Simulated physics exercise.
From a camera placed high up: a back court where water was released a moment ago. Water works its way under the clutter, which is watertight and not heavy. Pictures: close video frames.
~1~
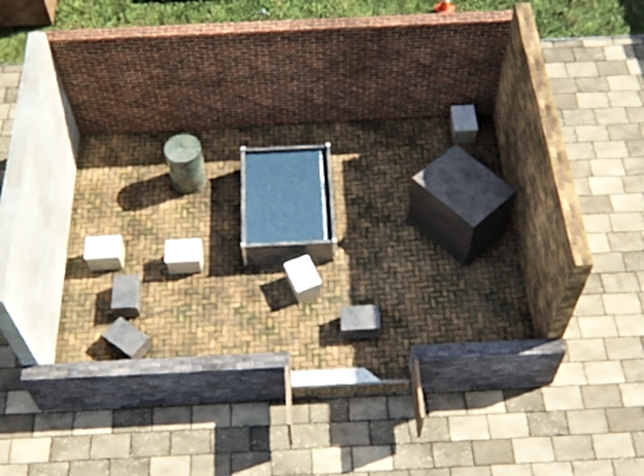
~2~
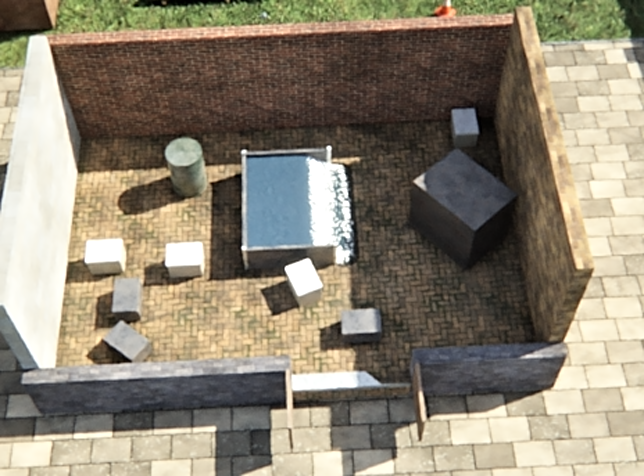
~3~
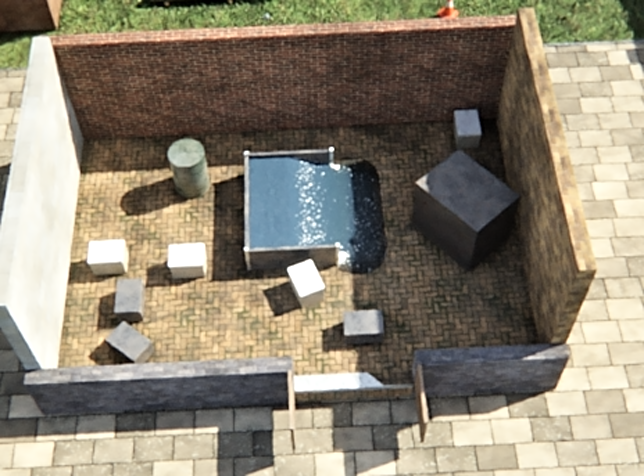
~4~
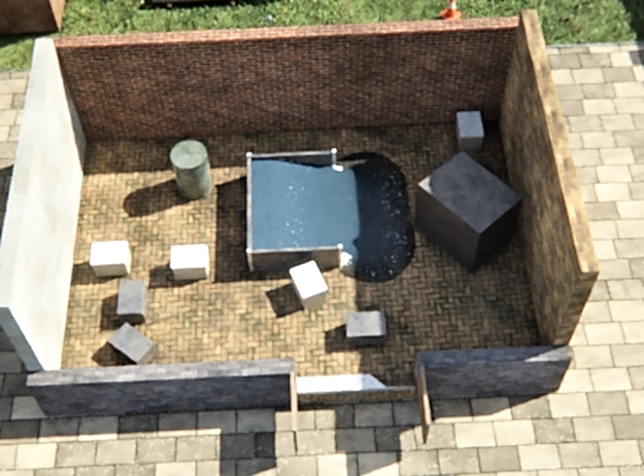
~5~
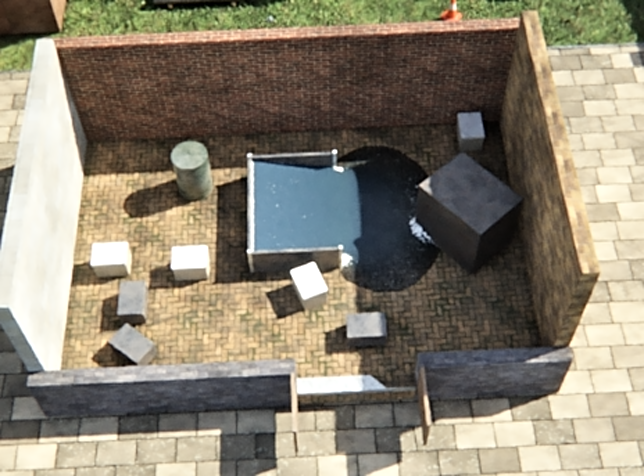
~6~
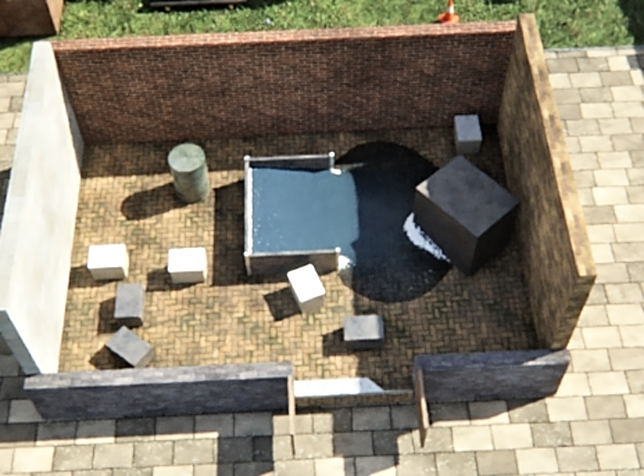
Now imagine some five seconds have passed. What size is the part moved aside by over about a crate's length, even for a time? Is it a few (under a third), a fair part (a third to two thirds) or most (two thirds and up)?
A few.
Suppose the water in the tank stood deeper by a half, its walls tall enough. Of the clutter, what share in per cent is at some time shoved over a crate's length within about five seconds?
Estimate: Around 30 in a hundred.
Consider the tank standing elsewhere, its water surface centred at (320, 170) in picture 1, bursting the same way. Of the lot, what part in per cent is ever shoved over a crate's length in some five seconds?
Close to 10 in a hundred.
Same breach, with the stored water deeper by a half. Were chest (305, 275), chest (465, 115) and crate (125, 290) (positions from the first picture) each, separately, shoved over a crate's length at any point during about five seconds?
Object 1: Stayed below the mark. Object 2: Passed the mark. Object 3: Stayed below the mark.
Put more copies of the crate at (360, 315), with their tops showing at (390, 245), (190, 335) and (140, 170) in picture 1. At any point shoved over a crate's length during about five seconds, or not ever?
Outcome per entry: Knocked aside / stays where it is / stays where it is.
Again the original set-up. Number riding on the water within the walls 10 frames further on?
Counted: 1.
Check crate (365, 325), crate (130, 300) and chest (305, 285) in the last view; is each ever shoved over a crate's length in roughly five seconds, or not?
Sequence check gives below that mark, next below that mark, finally below that mark.
A moment on, 0 of 7 are well off their spots; 0 afloat.
Next, 0 of 7 are well off their spots; 1 afloat.
Later, 1 of 7 are well off their spots; 1 afloat.
In the end, 1 of 7 are well off their spots, and 1 have been at some point; 1 afloat.
